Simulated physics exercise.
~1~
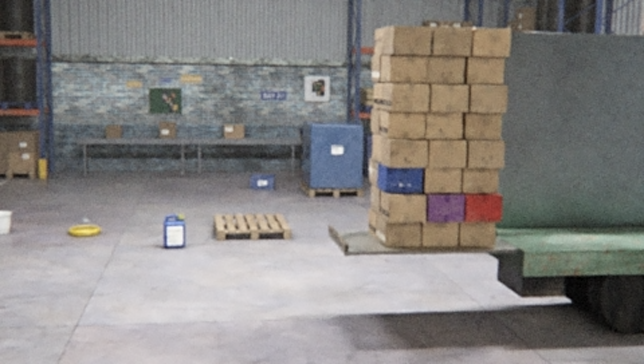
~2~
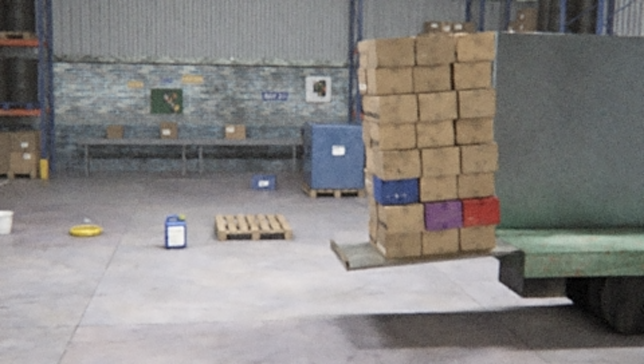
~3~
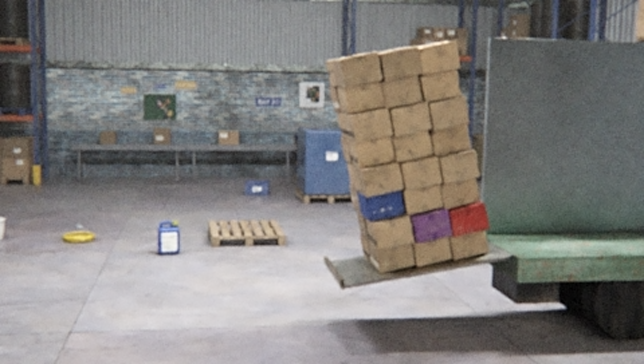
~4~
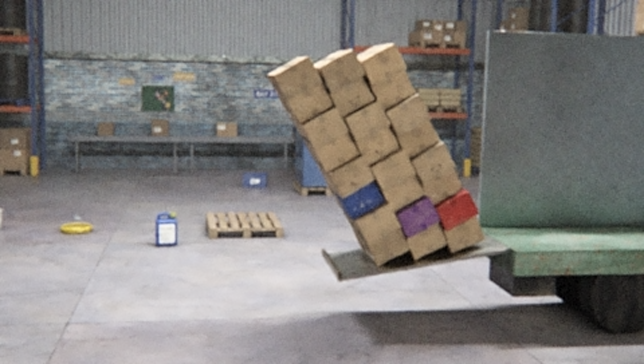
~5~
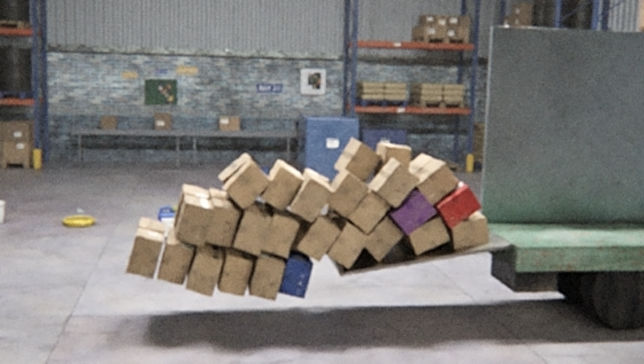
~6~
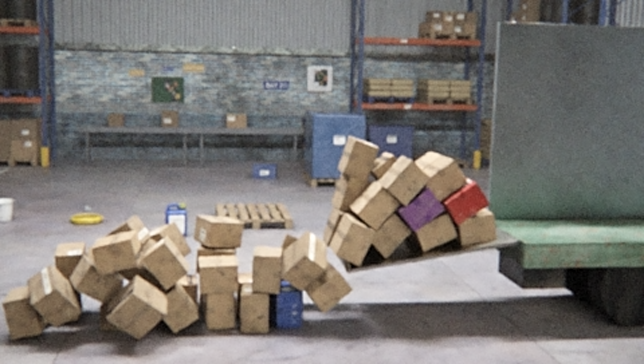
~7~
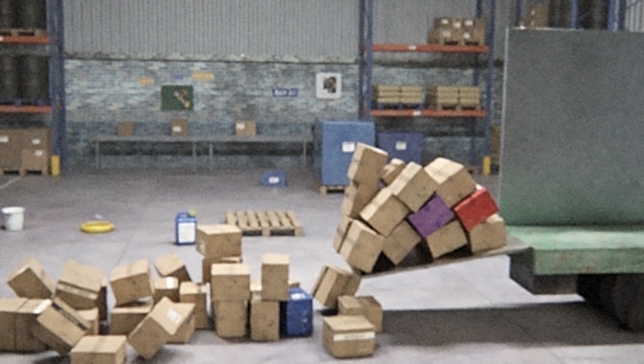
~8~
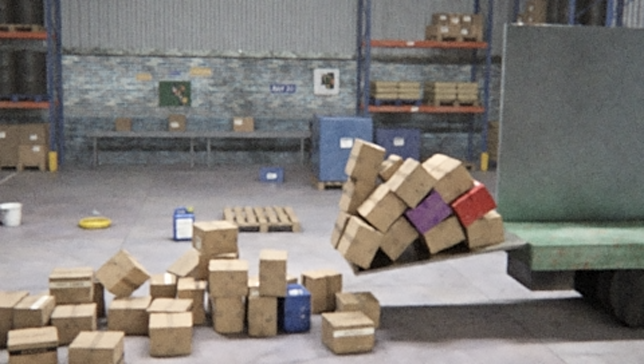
A tall stack of taped cartons on a lorry's drooping tail lift leaned left and toppled, spilling many boxes across the warehouse floor, including the blue one, while the purple and red cartons stayed in a tilted heap on the platform.
